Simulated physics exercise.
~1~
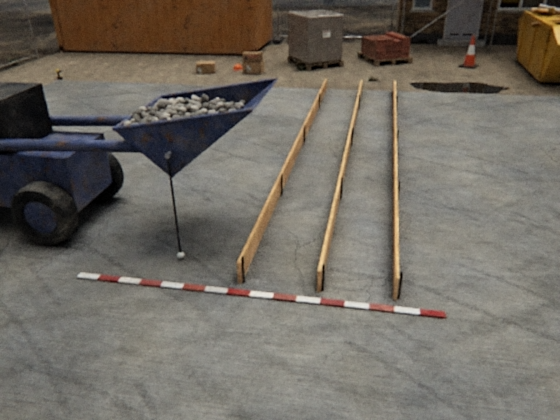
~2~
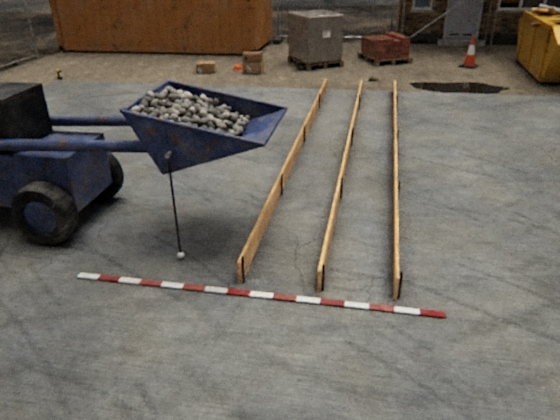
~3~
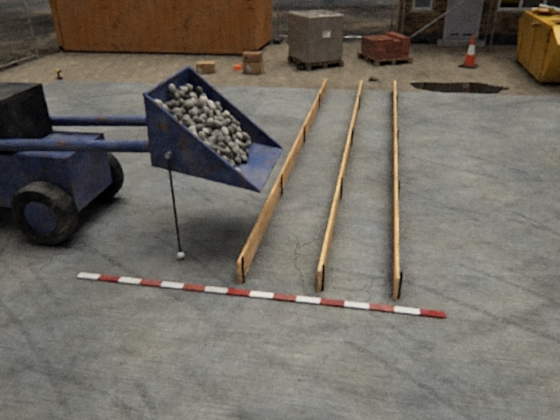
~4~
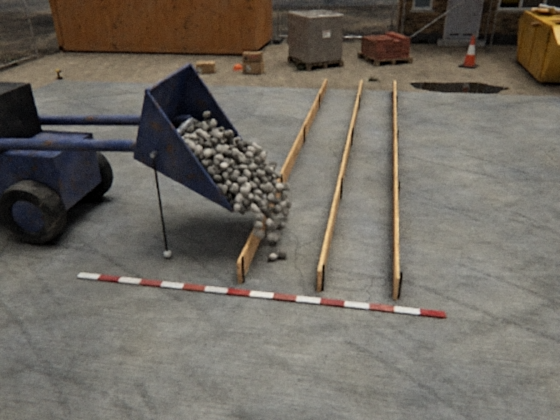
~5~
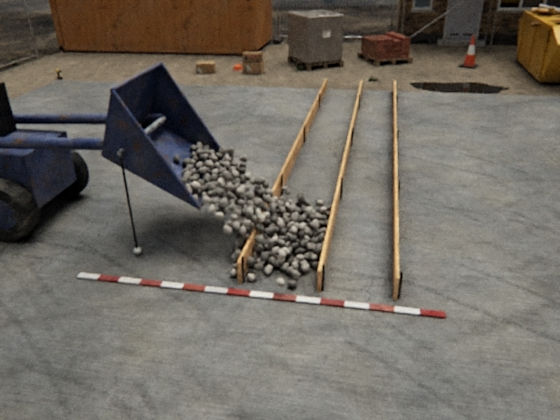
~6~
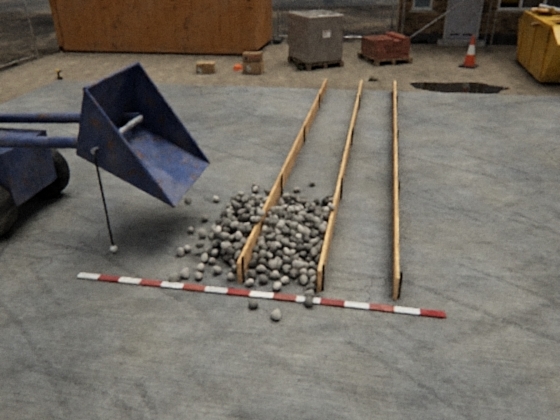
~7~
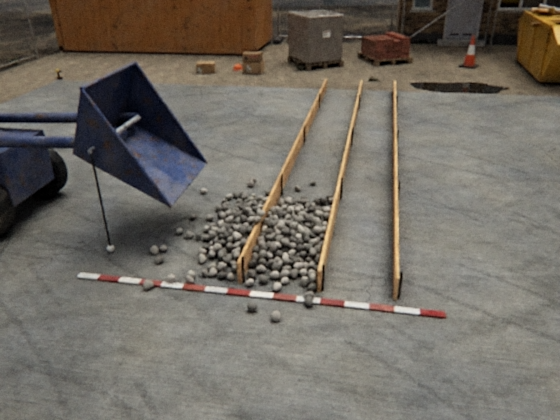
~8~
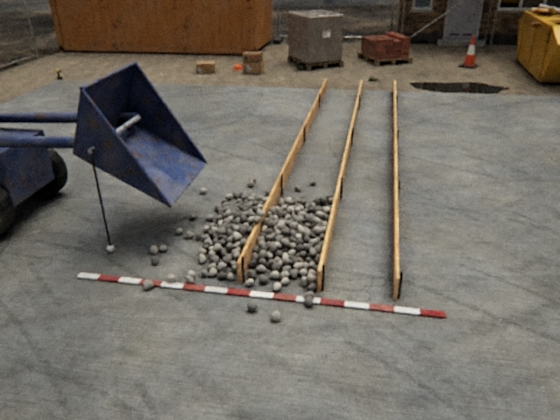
On a grey concrete yard, a blue loader tips its bucket of smooth grey stones towards three wooden boards while backing away to the left, and the stones spill out, settling around the nearest board, partly short of it and partly between the left and middle boards, leaving the bucket empty.
